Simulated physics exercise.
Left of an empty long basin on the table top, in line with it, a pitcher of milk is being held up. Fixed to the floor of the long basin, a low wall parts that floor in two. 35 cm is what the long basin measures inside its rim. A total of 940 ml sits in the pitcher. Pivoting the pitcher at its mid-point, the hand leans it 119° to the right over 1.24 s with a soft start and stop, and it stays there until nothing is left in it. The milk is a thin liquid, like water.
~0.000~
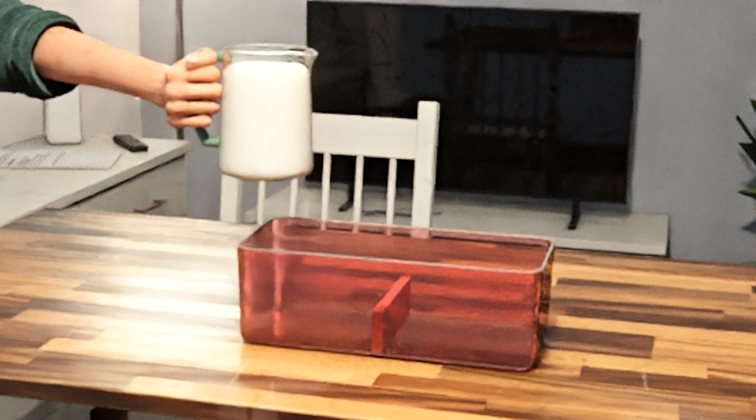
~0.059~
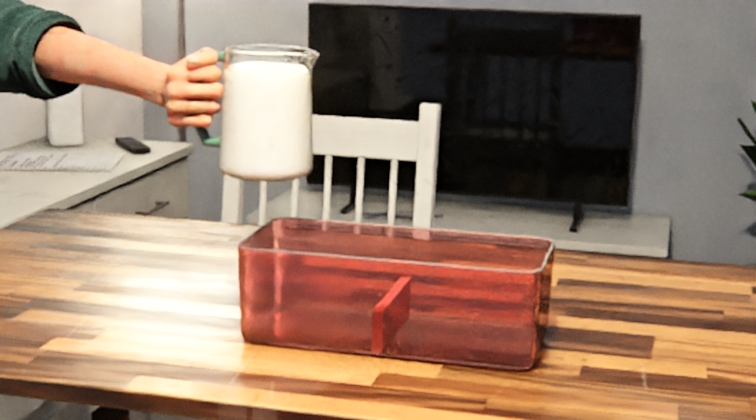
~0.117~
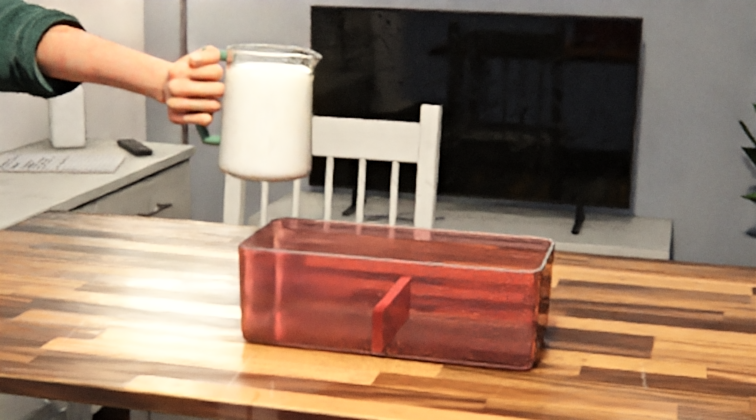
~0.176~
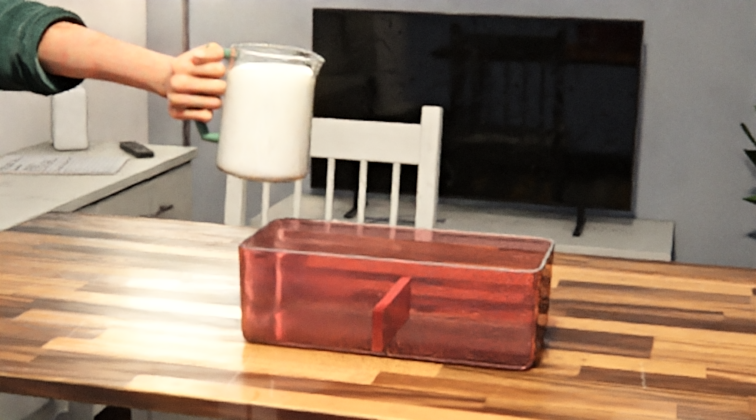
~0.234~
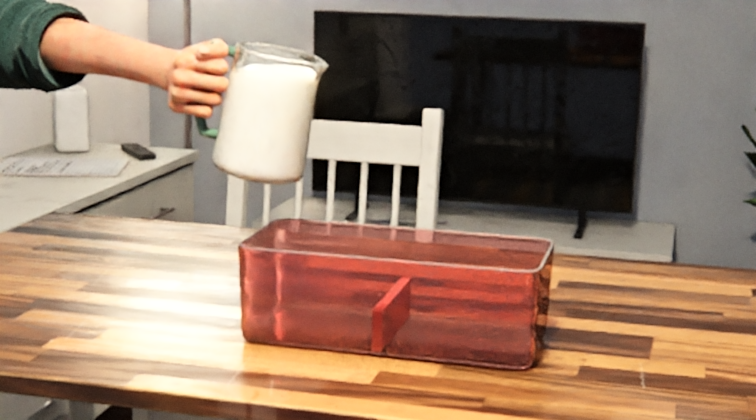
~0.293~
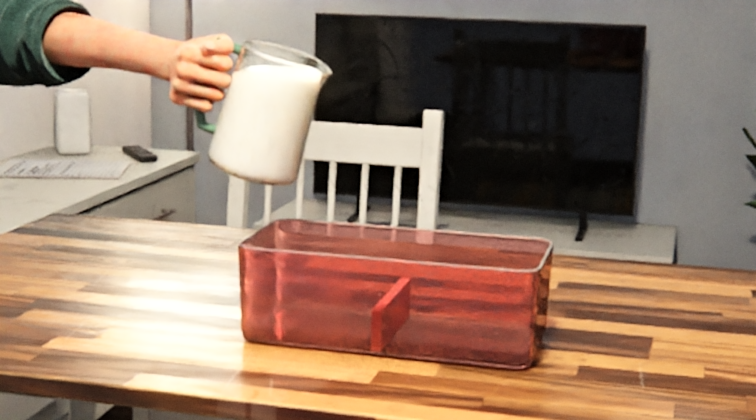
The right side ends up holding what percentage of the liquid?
About 44 in every hundred parts.
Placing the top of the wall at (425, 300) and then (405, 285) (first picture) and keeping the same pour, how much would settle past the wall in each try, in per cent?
Around 0 and 15 percent, in that order.
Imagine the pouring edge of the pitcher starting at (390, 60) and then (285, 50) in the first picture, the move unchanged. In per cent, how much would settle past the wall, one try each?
Respectively about 95 and 5 percent.
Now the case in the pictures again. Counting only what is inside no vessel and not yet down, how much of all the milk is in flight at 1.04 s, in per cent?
Near 20 percent.
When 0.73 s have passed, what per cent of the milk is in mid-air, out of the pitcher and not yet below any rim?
Near 14 per cent of it all.
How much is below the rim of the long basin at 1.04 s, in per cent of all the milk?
About 54 %.
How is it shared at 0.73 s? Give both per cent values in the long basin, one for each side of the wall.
1 on the left, 3 on the right, roughly.
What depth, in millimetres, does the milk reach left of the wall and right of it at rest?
The left side settles near 22 mm and the right side near 16 mm.
After 0.73 s the tilt is 75° and 82 per cent is still to pour, 1 is left of the wall and 3 right of it.
After 1.04 s the tilt is 112° and 26 per cent is still to pour, 19 is left of the wall and 36 right of it.
After 1.38 s the tilt is 119° and 0 per cent is still to pour, 51 is left of the wall and 44 right of it.
After 1.74 s the tilt is 119° and 0 per cent is still to pour, 54 is left of the wall and 44 right of it.
In the end 54 per cent lies left of the wall, 44 right of it and 2 outside.
